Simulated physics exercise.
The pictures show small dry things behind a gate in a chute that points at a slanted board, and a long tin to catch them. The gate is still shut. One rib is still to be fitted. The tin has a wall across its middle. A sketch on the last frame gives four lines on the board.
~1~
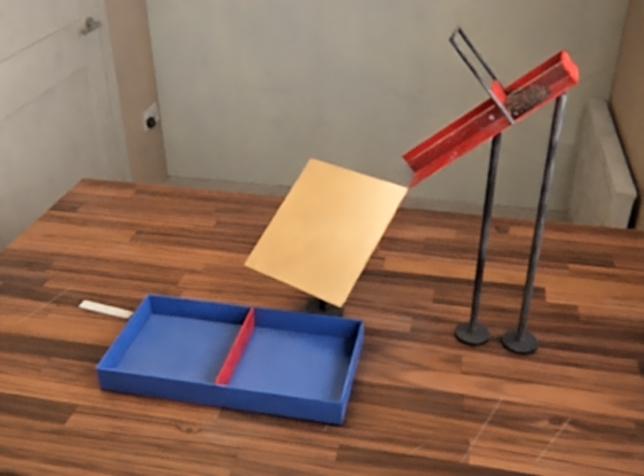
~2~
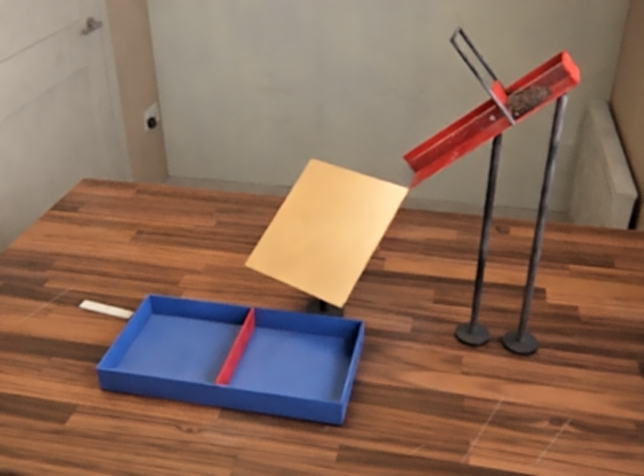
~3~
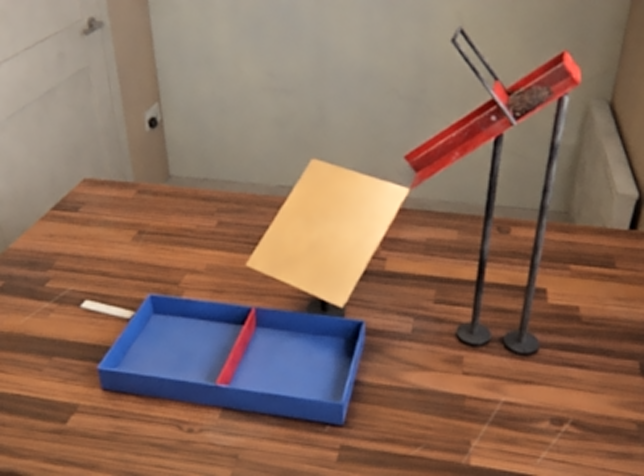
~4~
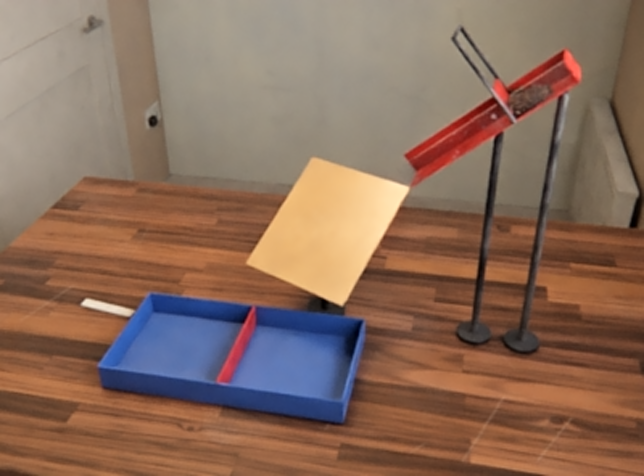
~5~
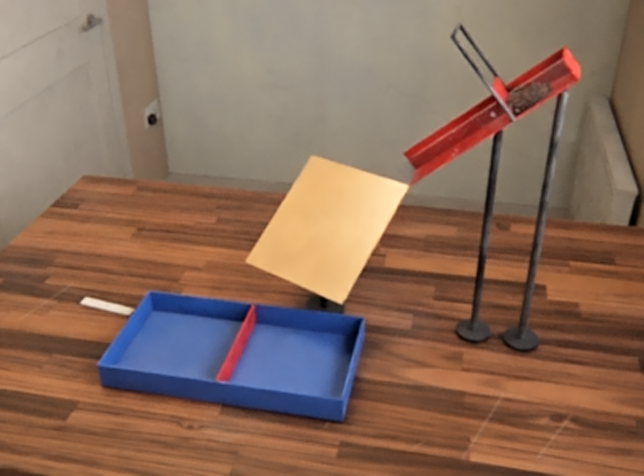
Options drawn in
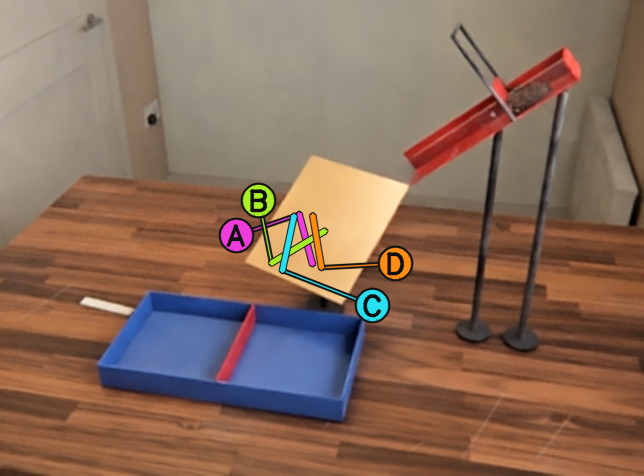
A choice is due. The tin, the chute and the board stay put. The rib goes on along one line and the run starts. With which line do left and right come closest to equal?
Line B does it best.
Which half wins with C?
Right.
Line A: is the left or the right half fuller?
More lands on the right.
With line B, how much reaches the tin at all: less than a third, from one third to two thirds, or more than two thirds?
It is more than two thirds.
On the marked copy, line A from (299, 214) to (312, 263); line B from (324, 231) to (271, 262); line C from (294, 216) to (282, 270); line D from (312, 215) to (321, 267).
With A, of what is caught, a small part in the left half, nearly all in the right.
With B, of what is caught, about half in the left half, about half in the right.
With C, of what is caught, a small part in the left half, nearly all in the right.
With D, of what is caught, a small part in the left half, nearly all in the right.
